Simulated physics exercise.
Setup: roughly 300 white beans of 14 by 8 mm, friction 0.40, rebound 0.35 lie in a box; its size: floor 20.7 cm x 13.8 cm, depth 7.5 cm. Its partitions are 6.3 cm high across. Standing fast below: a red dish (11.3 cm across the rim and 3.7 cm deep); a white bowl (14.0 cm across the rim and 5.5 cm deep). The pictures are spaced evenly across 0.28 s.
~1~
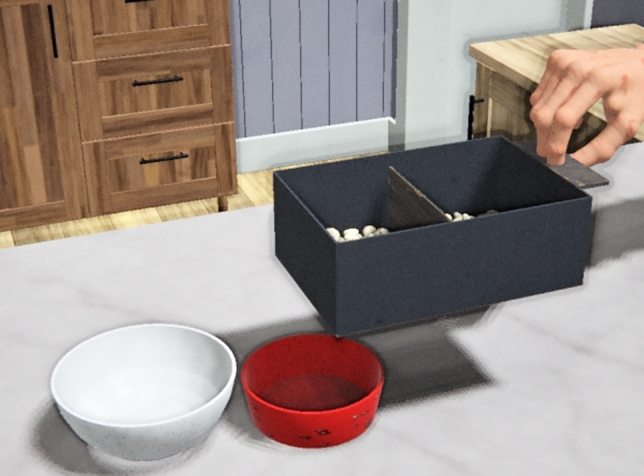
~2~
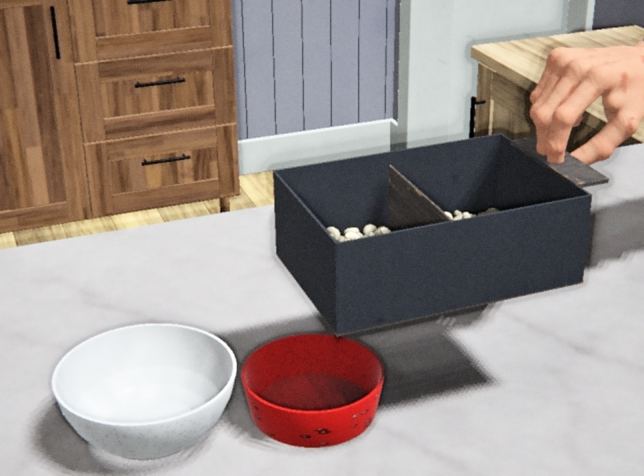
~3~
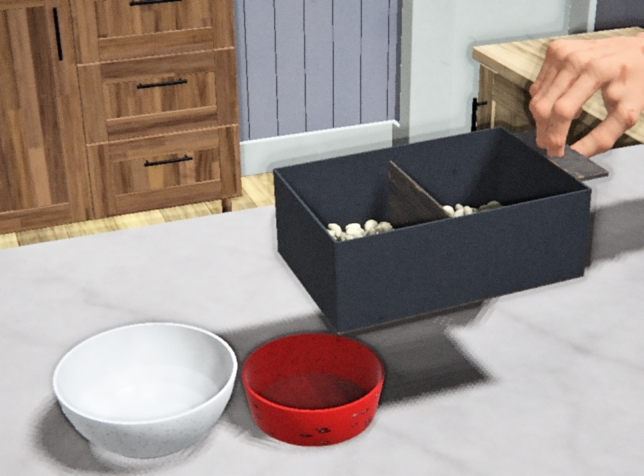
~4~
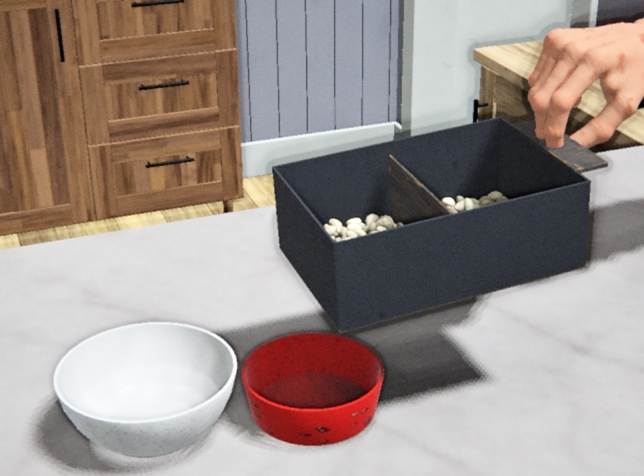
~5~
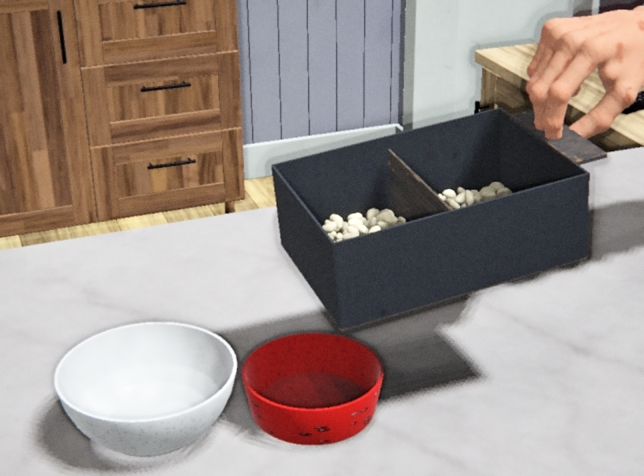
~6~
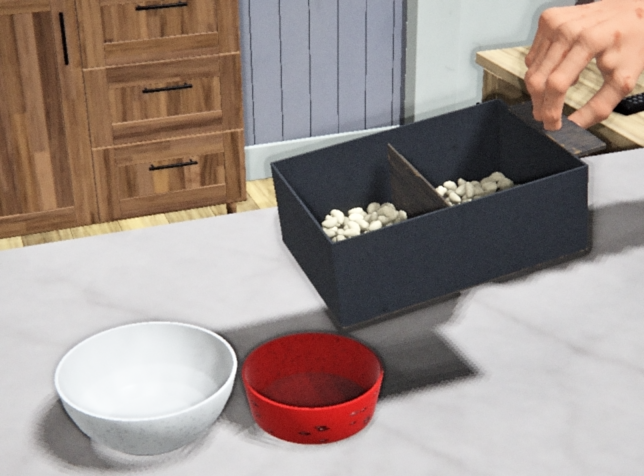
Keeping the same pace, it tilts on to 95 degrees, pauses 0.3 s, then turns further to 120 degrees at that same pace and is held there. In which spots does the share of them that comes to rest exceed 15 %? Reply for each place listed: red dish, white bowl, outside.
Red dish: Does not; white bowl: Does not; outside: Exceeds it.
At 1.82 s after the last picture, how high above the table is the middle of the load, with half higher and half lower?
22 cm, give or take.
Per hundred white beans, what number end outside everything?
I reckon around 100 per cent.
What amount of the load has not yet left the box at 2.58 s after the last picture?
Around 80 percent of the load is still there.
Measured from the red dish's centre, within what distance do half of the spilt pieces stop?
16 cm.
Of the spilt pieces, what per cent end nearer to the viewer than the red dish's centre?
Around 100%.
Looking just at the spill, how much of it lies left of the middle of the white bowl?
30 %, give or take.
Then, 0.99 s after the last picture, tilt 50 degrees; box 100 %; middle of all pieces near (414, 152).
Then, 1.82 s after the last picture, tilt 84 degrees; box 100 %; middle of all pieces near (368, 135).
Then, 2.58 s after the last picture, tilt 99 degrees; box 80 %, outside 15 %; middle of all pieces near (334, 235).
Then, 3.31 s after the last picture, tilt 120 degrees; box 10 %, outside 75 %, in the air 15 %; middle of all pieces near (251, 474).
In the end, box 0 %, red dish 0 %, white bowl 0 %, outside 100 %.
